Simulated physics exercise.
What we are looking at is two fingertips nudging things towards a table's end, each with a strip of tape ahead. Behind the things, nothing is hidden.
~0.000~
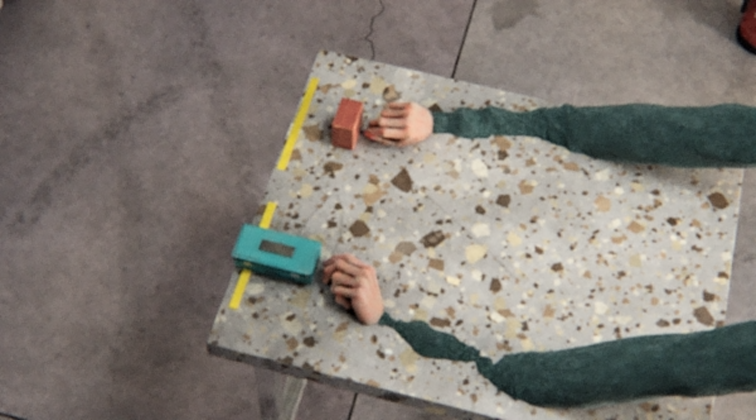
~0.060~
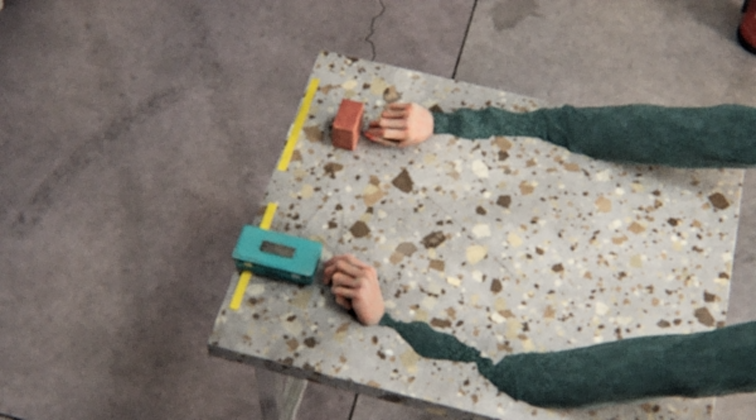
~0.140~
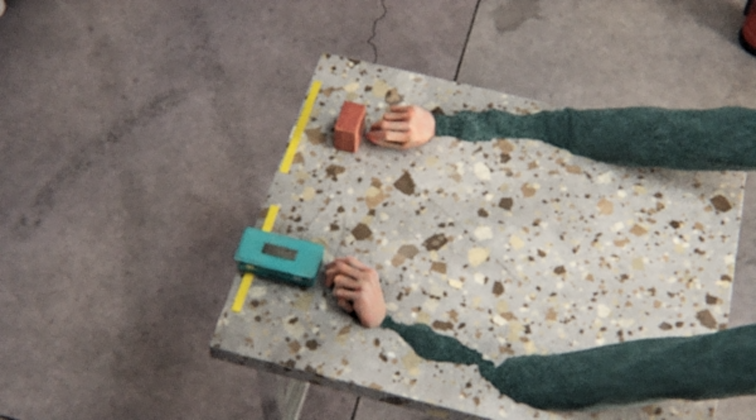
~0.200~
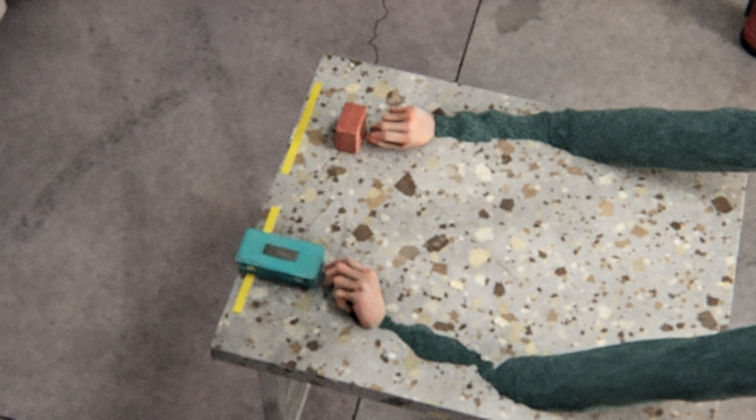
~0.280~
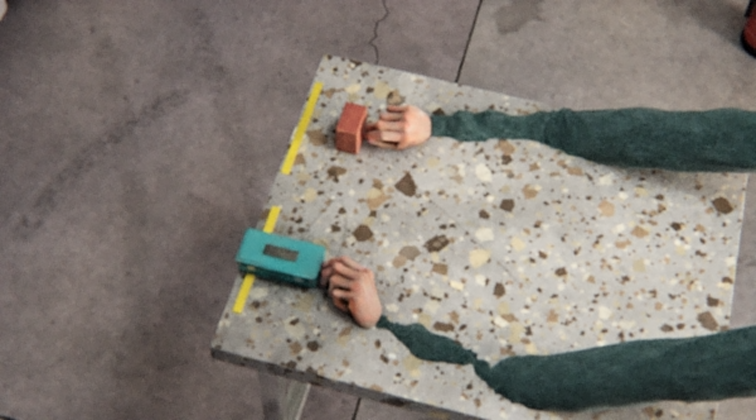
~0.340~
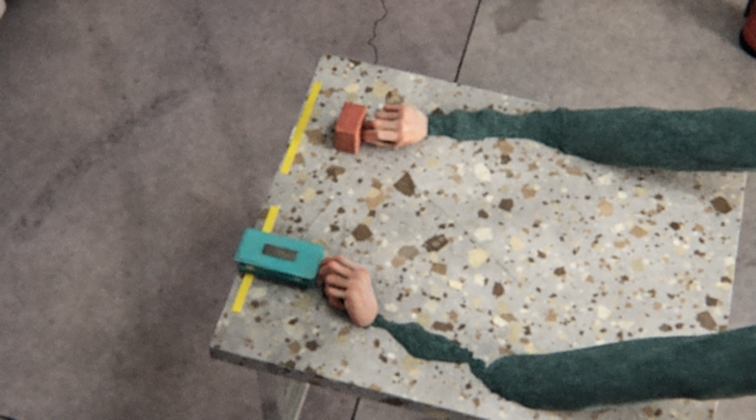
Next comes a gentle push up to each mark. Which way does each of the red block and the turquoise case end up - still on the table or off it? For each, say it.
Here the red block has fallen off, the turquoise case has fallen off.
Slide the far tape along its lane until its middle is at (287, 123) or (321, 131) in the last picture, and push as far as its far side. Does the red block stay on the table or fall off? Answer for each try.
Note - try 1 lost over the side, try 2 safe on top.
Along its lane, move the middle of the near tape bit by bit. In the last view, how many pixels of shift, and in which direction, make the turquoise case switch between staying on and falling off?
I'd say close to 32 pixels, heading right.
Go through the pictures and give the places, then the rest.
Red block (347, 124); turquoise case (278, 254), in the first picture.
Turquoise case (278, 255), in the second picture.
Red block (350, 127), in the third picture.
Turquoise case (281, 259), in the fourth picture.
Red block (351, 128), in the fifth picture.
Red block (350, 128); turquoise case (280, 258), in the sixth picture.
Around 1.60 s, red block travelled about its own width near (294, 115); turquoise case in the air near (220, 293).
Around 1.94 s, red block in the air near (264, 162); turquoise case come down near (268, 416).
Finally (2.4 s), the red block falls off the table; the turquoise case falls off the table, near (269, 415).
